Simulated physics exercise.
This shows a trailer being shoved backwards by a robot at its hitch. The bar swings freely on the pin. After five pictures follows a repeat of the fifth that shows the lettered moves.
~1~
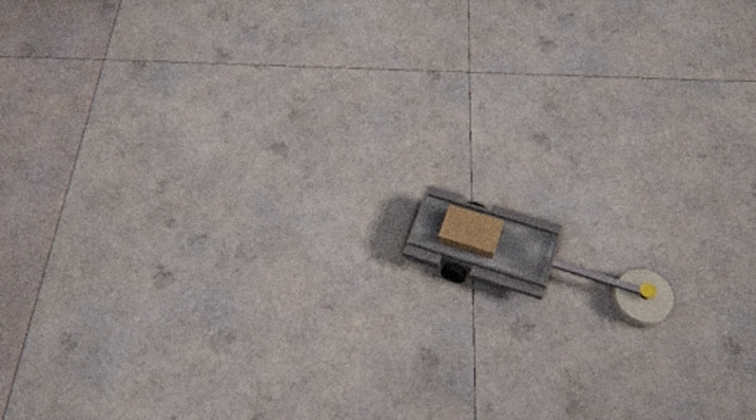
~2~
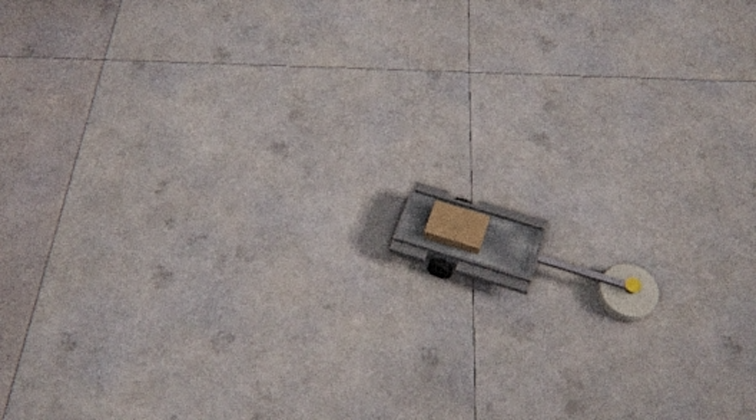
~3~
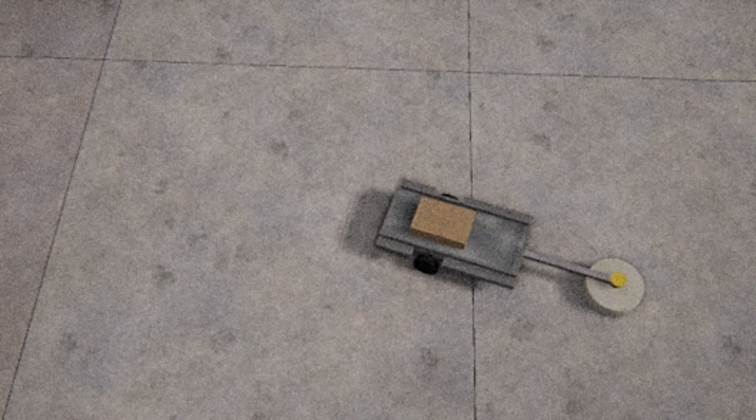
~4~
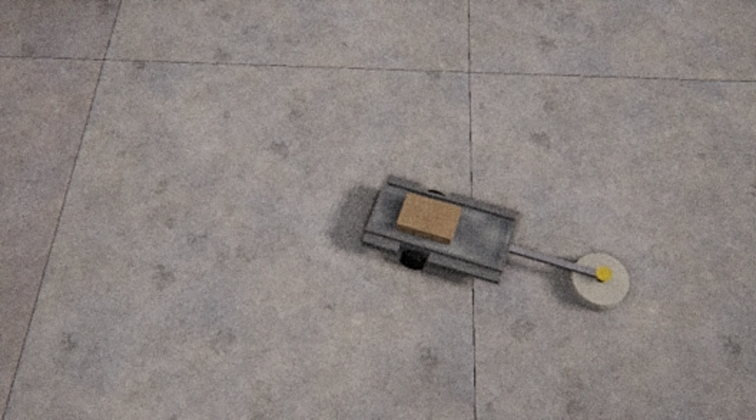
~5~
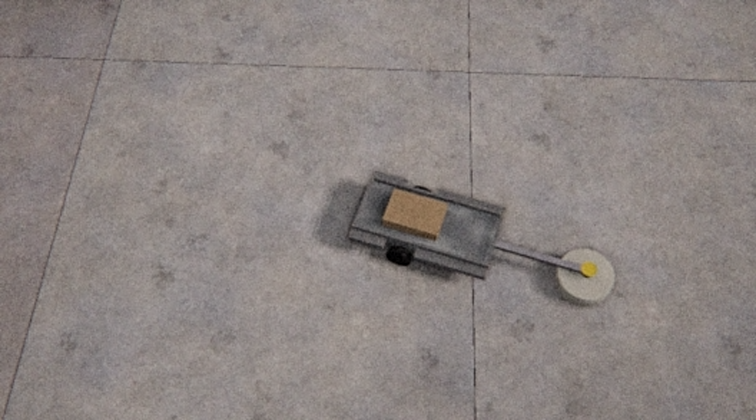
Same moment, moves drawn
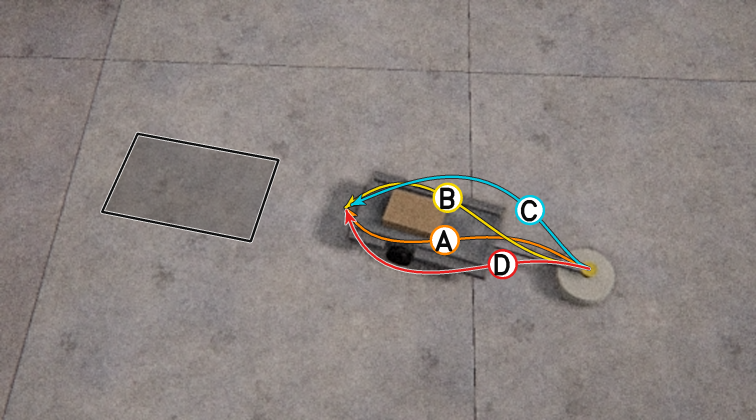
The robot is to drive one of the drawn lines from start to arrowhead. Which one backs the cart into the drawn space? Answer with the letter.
Route B.
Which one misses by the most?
D is the worst.
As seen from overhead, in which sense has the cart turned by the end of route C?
On that route, anticlockwise.
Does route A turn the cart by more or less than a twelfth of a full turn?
Less.
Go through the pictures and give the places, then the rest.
The first frame shows robot (644, 297); grey cart (484, 239).
The second frame shows robot (629, 291); grey cart (470, 235).
The third frame shows robot (614, 286); grey cart (456, 230).
The fourth frame shows robot (600, 280); grey cart (442, 226).
The fifth frame shows robot (586, 275); grey cart (428, 222).
On the copy, A from (589, 269) via (466, 238) to (346, 208); B from (589, 269) via (465, 209) to (346, 208); C from (589, 269) via (478, 180) to (352, 205); D from (589, 269) via (450, 272) to (346, 211); the bay at (192, 185).
On B. First, robot (496, 240), cart (341, 196).
Then, robot (416, 193), cart (259, 182).
Finally, robot (346, 215), cart (192, 181); the cart stands in the bay.
By contrast, A leaves the cart at (210, 149), out of the bay; C leaves the cart at (184, 237), out of the bay; D leaves the cart at (245, 114), out of the bay.
